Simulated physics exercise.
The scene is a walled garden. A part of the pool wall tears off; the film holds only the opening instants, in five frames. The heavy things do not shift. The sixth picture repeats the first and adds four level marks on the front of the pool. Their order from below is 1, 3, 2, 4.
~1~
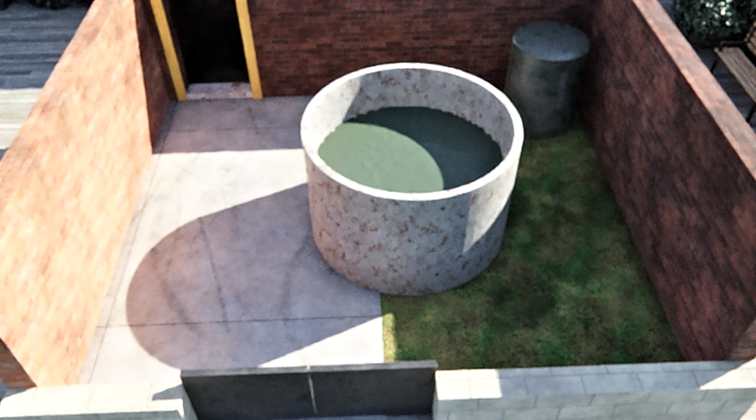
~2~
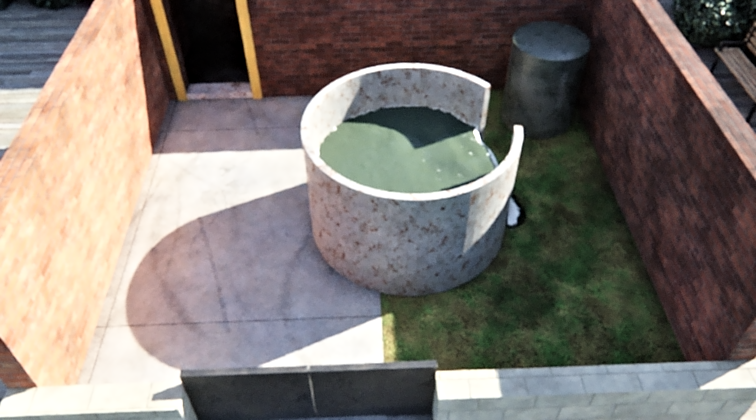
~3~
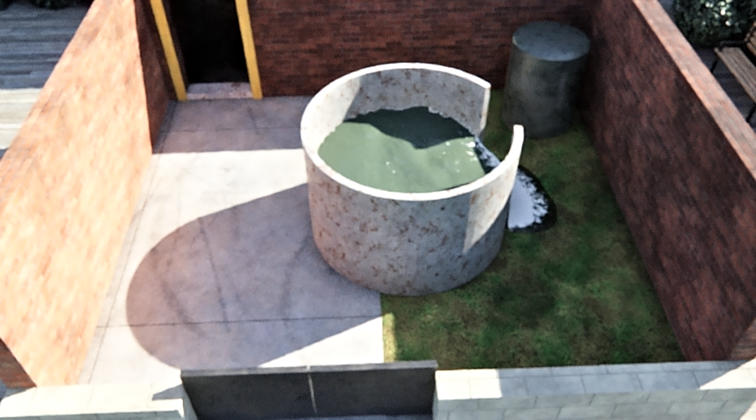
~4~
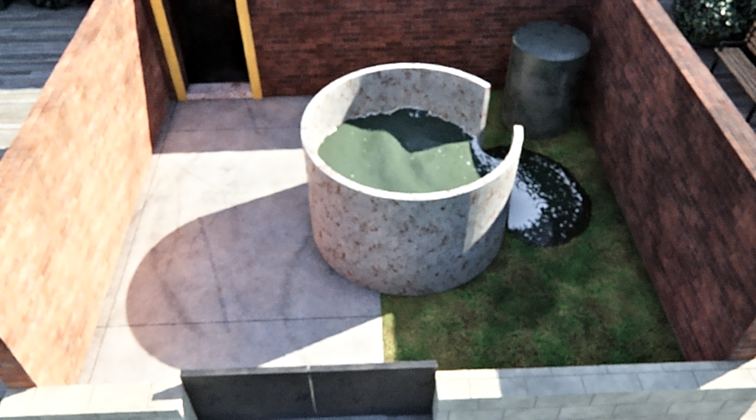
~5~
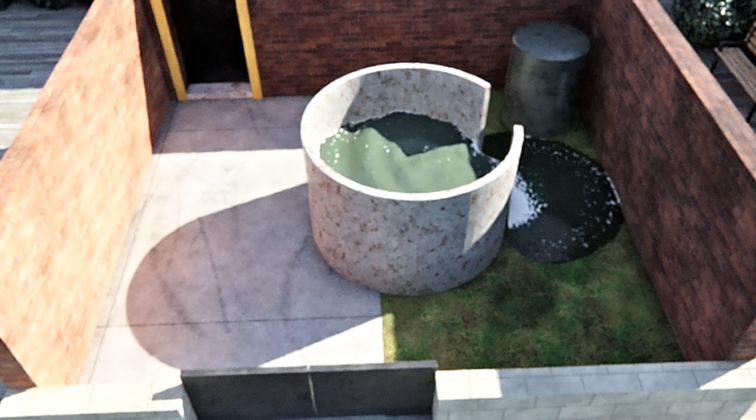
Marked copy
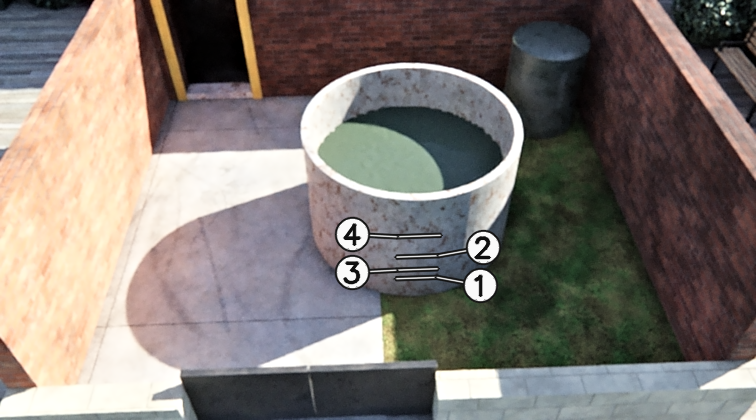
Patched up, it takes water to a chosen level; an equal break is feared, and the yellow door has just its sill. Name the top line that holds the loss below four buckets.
4 is the one.
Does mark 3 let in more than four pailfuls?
No, not at all.
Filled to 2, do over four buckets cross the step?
No.
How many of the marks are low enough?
All of the four.
In white, 1 at (416, 278); 2 at (417, 256); 3 at (416, 269); 4 at (418, 236); from the bottom up 1, 3, 2, 4.
Choosing 1, nothing gets over.
Choosing 2, nothing gets over.
Choosing 3, nothing gets over.
Choosing 4, a bucket or two gets in.
